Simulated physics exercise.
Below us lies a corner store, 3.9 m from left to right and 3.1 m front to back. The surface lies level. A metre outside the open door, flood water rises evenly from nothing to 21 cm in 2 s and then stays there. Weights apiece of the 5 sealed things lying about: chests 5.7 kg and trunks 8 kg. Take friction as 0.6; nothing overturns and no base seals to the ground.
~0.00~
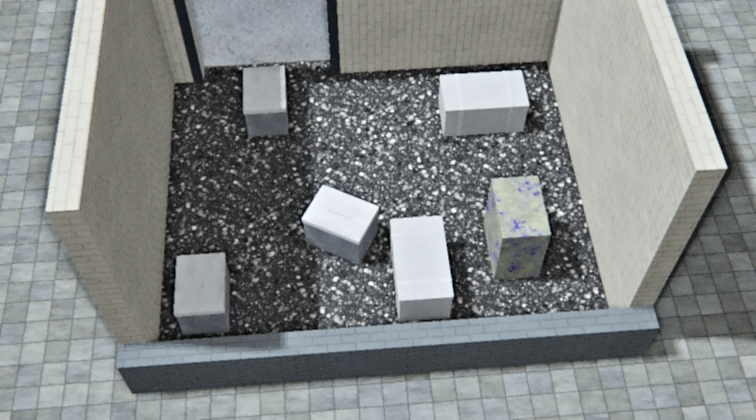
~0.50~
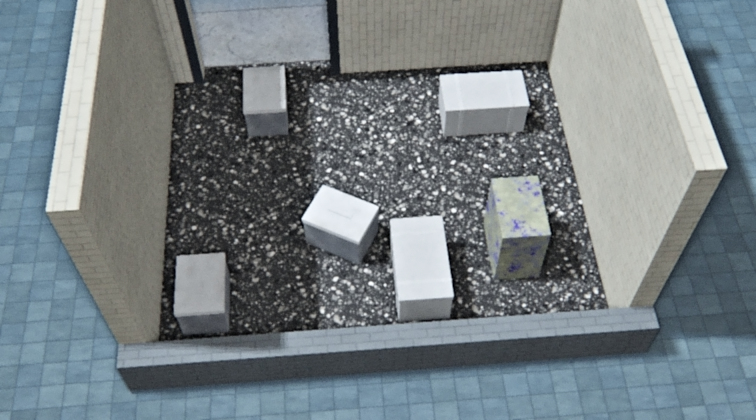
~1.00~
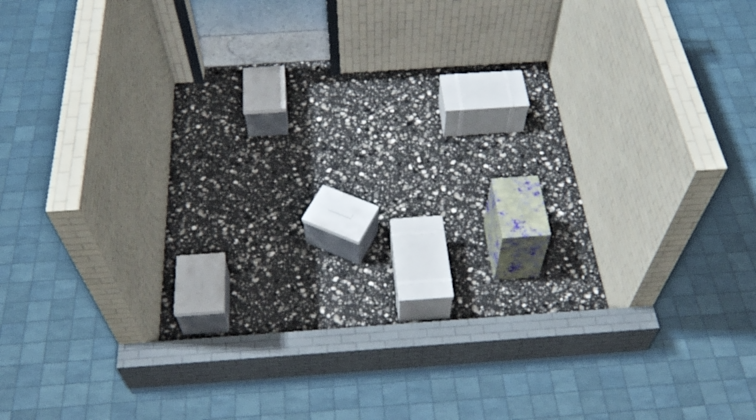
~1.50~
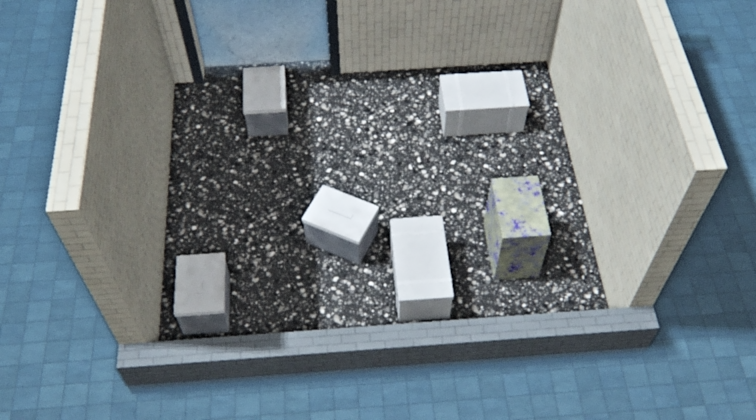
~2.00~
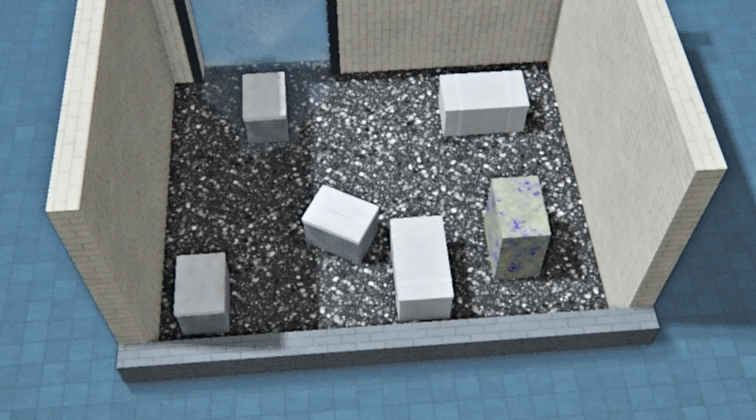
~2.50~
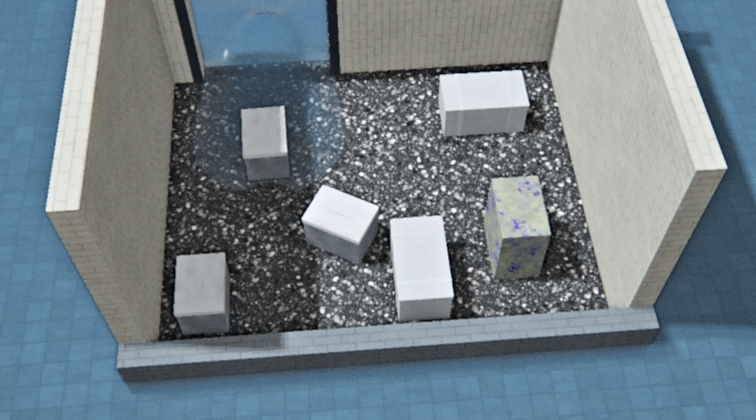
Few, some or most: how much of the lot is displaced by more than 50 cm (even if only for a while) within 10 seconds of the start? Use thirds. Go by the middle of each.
That comes to two thirds or more.
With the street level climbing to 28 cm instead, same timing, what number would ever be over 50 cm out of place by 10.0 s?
Then 5.
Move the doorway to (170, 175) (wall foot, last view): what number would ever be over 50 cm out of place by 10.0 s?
Then 4.
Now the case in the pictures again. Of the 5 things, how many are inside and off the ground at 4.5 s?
4 of them.
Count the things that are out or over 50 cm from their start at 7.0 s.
By then 4.
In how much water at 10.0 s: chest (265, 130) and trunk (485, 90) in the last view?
Roughly 13 and 7 cm.
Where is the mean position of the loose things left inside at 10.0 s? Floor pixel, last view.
Near (427, 211).
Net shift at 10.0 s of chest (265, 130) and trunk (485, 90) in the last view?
In turn: 200 cm, 150 cm.
After 3.5 s 1 of 5 are over 50 cm from their spots; 1 afloat.
After 4.5 s 2 of 5 are over 50 cm from their spots; 4 afloat.
After 7.0 s 4 of 5 are over 50 cm from their spots; 4 afloat.
After 10.0 s 5 of 5 are over 50 cm from their spots, and 5 have been at some point; 5 afloat.
